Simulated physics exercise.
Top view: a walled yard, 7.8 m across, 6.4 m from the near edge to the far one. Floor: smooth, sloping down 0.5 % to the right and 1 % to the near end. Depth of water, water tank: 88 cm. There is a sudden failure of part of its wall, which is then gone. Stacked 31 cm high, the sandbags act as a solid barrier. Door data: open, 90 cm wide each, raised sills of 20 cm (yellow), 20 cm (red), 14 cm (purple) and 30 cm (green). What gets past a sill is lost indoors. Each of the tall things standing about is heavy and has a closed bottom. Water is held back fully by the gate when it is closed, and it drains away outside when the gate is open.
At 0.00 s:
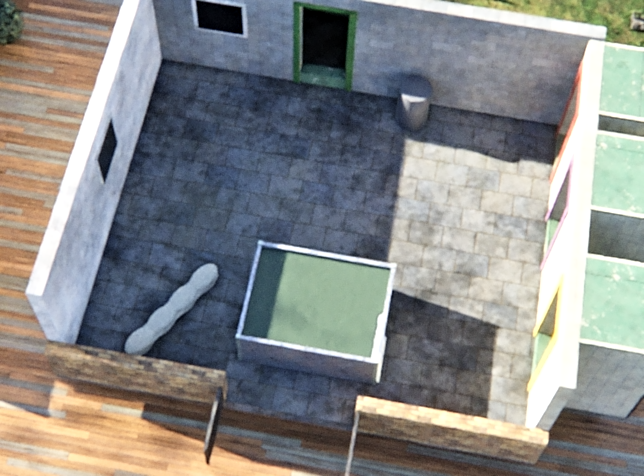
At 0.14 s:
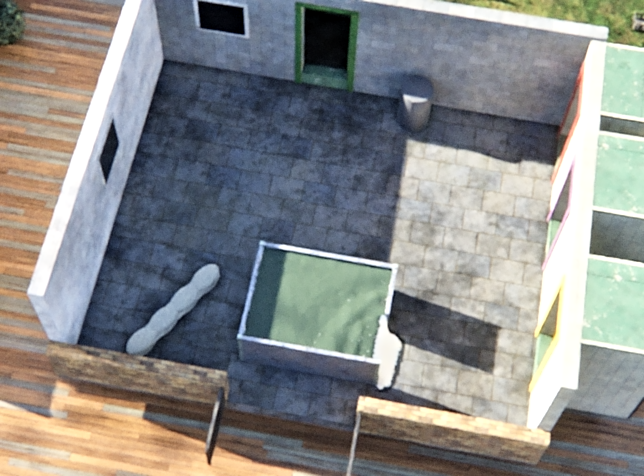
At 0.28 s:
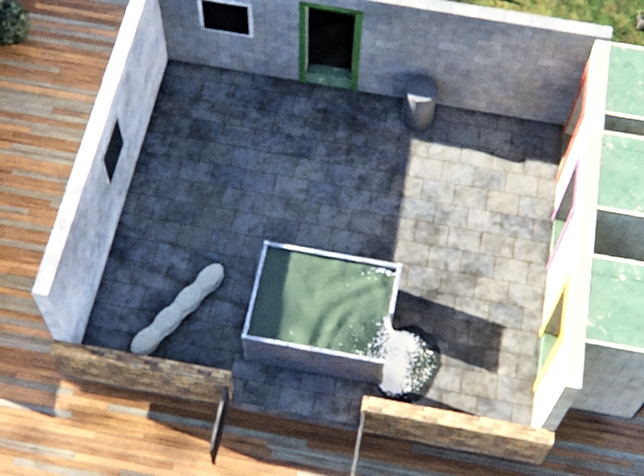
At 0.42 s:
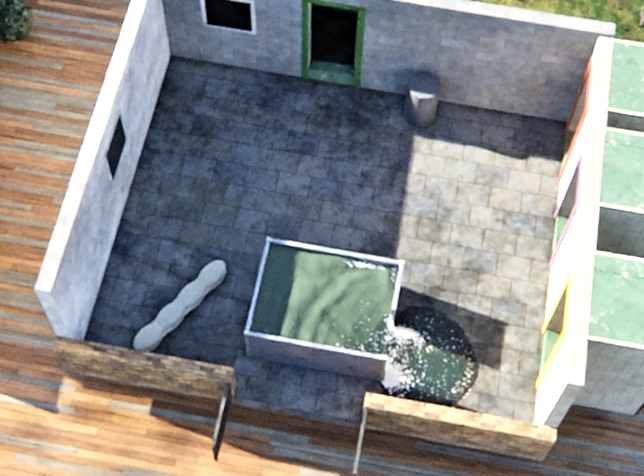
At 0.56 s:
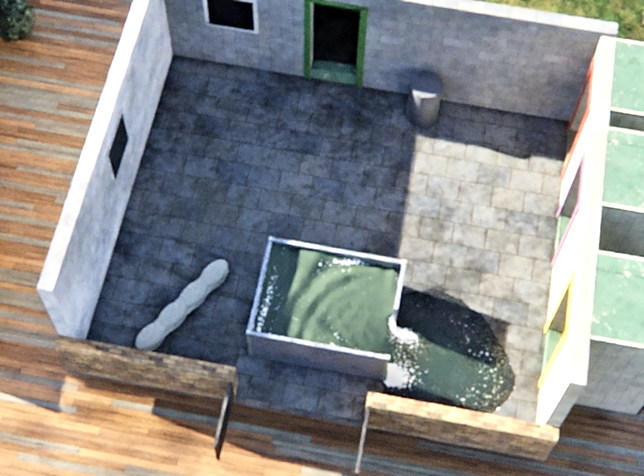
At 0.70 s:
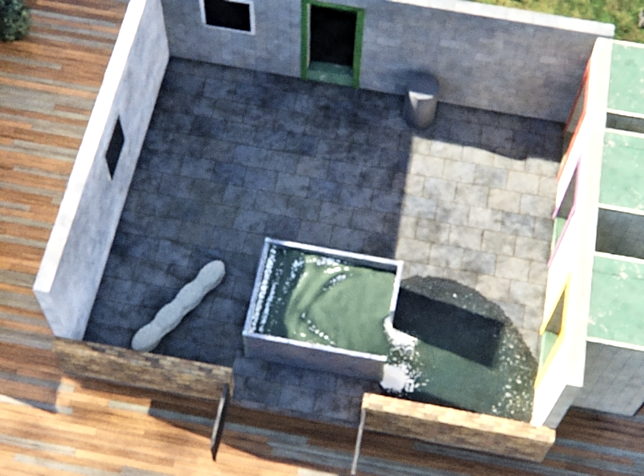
The clip opens on a walled, paved yard seen from above, with a still tank of green water near the front. Water breaks out at the tank's right side, foaming onto the paving, then spreads rightward in a widening dark pool while ripples and white flecks stir the water inside the tank.
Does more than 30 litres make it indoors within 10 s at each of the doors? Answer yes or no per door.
Yellow door, yes; red door, no; purple door, no; green door, no.
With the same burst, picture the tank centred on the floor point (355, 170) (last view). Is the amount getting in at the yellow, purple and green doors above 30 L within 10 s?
Checking the limit: Yellow is within it, purple is beyond it and green is within it.
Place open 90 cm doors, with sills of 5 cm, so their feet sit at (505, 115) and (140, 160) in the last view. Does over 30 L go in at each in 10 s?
In that order: Past it, not over.
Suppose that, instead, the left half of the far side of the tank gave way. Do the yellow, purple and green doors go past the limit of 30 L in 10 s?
Outcomes - yellow: Not exceeded, purple: Not exceeded, green: Not exceeded.
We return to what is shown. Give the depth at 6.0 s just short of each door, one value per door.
Measured in centimetres, the yellow door gives 20, the red door 16, the purple door 9 and the green door 5.
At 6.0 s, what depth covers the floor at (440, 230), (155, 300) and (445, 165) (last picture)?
About 3, 0 and 16 cm respectively.
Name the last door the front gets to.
That's the green door.
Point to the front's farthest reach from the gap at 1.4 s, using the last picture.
(549, 259).
After 1.4 s water covers 15 % of the floor and is deepest (66 cm) near (530, 430); yellow door 36 cm at the sill, 24 L in, red door not reached, purple door not reached, green door not reached.
After 2.2 s water covers 20 % of the floor and is deepest (52 cm) near (531, 419); yellow door 35 cm at the sill, 99 L in, red door not reached, purple door 11 cm at the sill, 0 L in, green door not reached.
After 3.5 s water covers 40 % of the floor and is deepest (32 cm) near (533, 399); yellow door 28 cm at the sill, 160 L in, red door 6 cm at the sill, 0 L in, purple door 11 cm at the sill, 0 L in, green door not reached.
After 6.0 s water covers 60 % of the floor and is deepest (23 cm) near (526, 120); yellow door 20 cm at the sill, 199 L in, red door 16 cm at the sill, 4 L in, purple door 9 cm at the sill, 0 L in, green door 5 cm at the sill, 0 L in.
After 10.0 s water covers 95 % of the floor and is deepest (14 cm) near (433, 422); yellow door 11 cm at the sill, 200 L in, red door 12 cm at the sill, 5 L in, purple door 11 cm at the sill, 0 L in, green door 2 cm at the sill, 0 L in.
